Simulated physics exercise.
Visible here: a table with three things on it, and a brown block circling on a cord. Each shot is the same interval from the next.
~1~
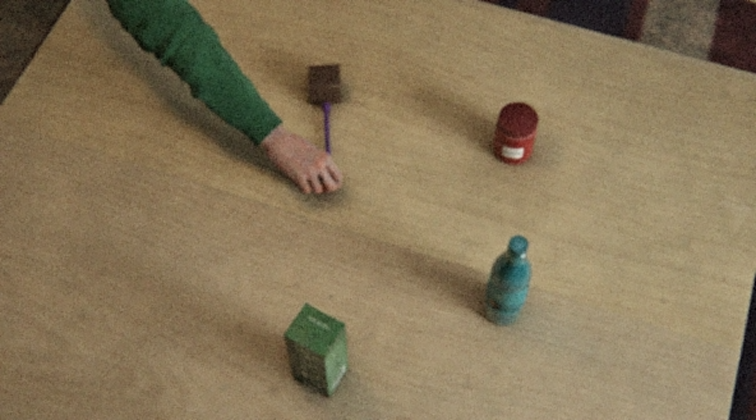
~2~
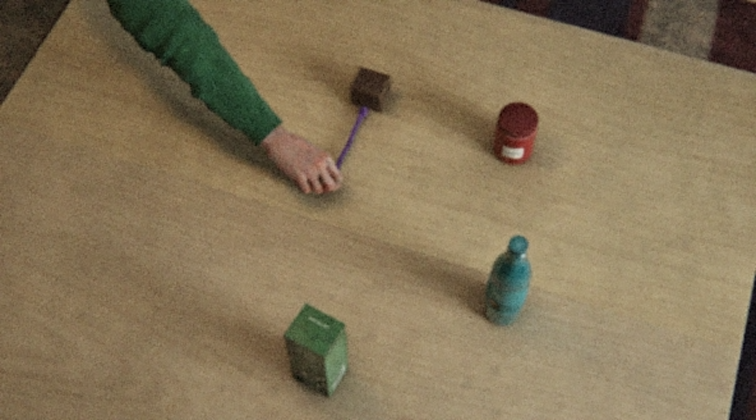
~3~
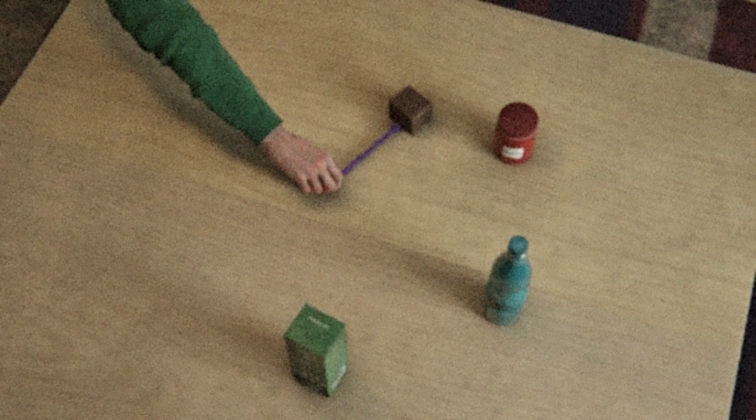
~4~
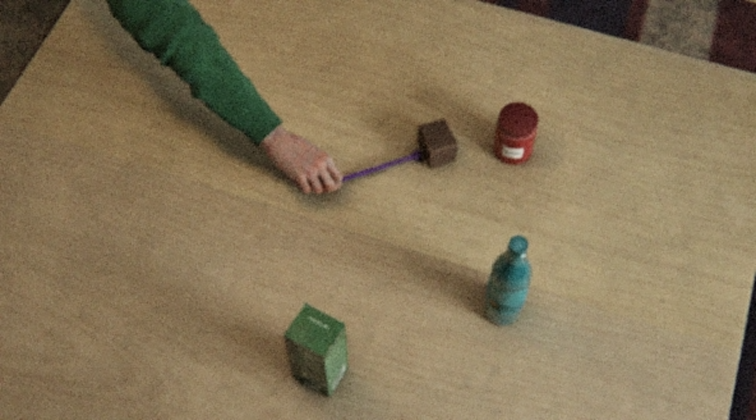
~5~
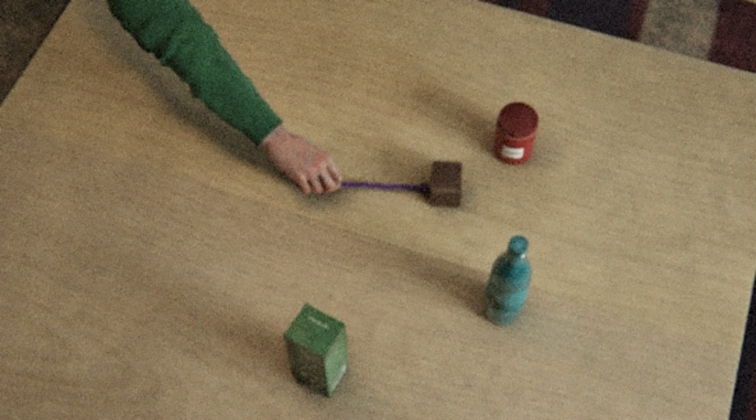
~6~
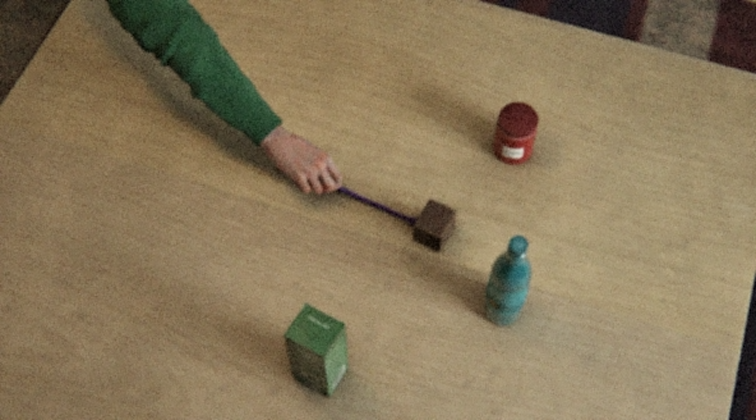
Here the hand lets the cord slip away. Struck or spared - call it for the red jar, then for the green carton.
My call: The red jar spared; the green carton struck.
Then, 0.08 s past the final frame, block near (377, 298).
Then, 0.20 s past the final frame, block near (331, 352); green carton pushed aside.
When it is over, block near (324, 359); green carton knocked over. The red jar escapes it and the green carton is struck.
